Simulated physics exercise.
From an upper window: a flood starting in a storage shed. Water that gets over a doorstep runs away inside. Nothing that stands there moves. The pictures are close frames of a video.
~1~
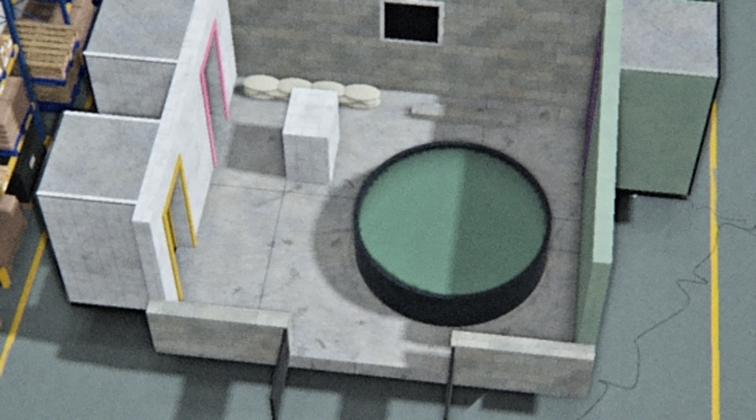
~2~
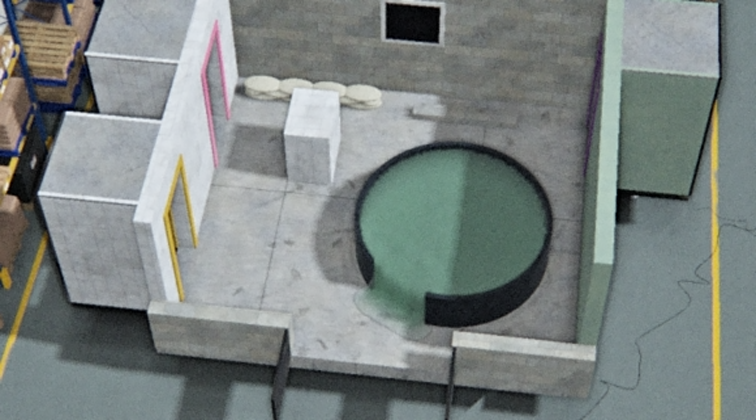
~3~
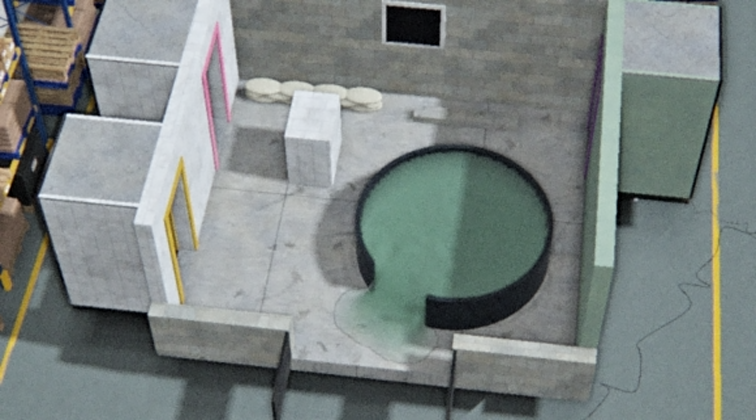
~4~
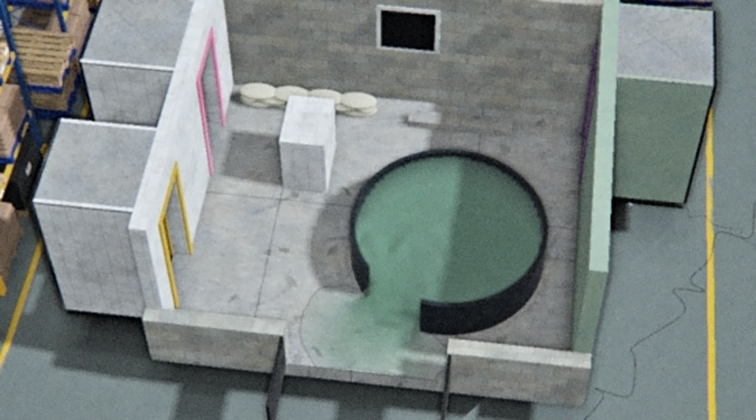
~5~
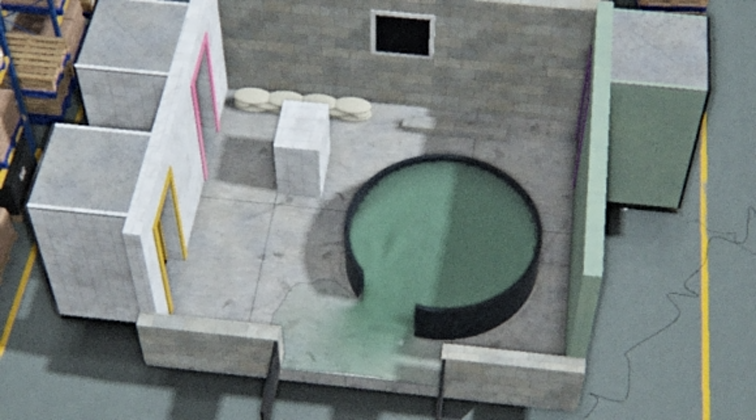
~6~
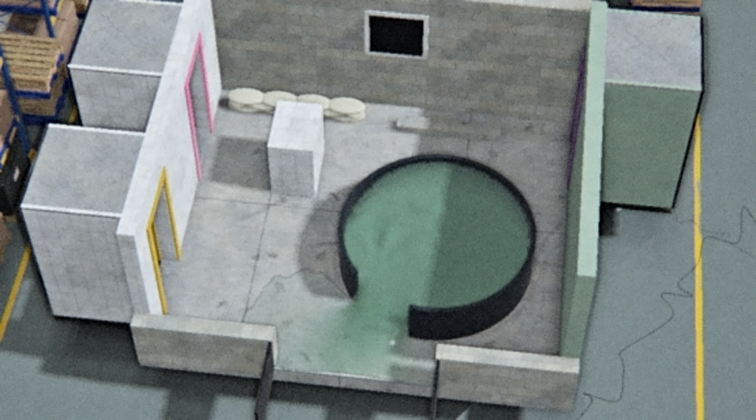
Green water poured out through a gap that opened in the front of the round, dark-rimmed tank, then spread across the grey shed floor toward the opening between the two low front walls.
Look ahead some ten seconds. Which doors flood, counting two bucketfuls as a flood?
In the end: The pink door holds within the limit; the purple door holds within the limit; the yellow door floods.
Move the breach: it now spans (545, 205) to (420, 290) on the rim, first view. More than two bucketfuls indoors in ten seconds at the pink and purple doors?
One by one: The pink one lets less in, the purple one is over.
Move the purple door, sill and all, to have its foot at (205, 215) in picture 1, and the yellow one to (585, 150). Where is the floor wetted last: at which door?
I say the door marked yellow.
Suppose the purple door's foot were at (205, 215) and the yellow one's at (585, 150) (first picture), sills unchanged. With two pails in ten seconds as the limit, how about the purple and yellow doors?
One by one: Purple door holds, yellow door stays under.
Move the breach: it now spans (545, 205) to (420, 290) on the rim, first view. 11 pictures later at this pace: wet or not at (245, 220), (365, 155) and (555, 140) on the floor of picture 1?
In that order: No water, free of water, wet.
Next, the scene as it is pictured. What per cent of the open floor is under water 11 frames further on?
About 20 per cent.
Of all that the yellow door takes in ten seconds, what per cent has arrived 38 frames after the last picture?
About 75 per cent.
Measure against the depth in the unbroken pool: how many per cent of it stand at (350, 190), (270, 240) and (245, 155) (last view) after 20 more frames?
In that order: 0, 2 and 2 per cent.
A moment on, water covers 15 % of the floor; the pink door not reached, the purple door not reached, the yellow door not reached.
Next, water covers 20 % of the floor; the pink door not reached, the purple door not reached, the yellow door under two buckets in.
Then, water covers 35 % of the floor; the pink door wet at the sill, nothing in, the purple door not reached, the yellow door over two buckets in.
Later, water covers 45 % of the floor; the pink door wet at the sill, nothing in, the purple door not reached, the yellow door over two buckets in.
In the end, water covers 70 % of the floor; the pink door wet at the sill, nothing in, the purple door not reached, the yellow door over two buckets in.
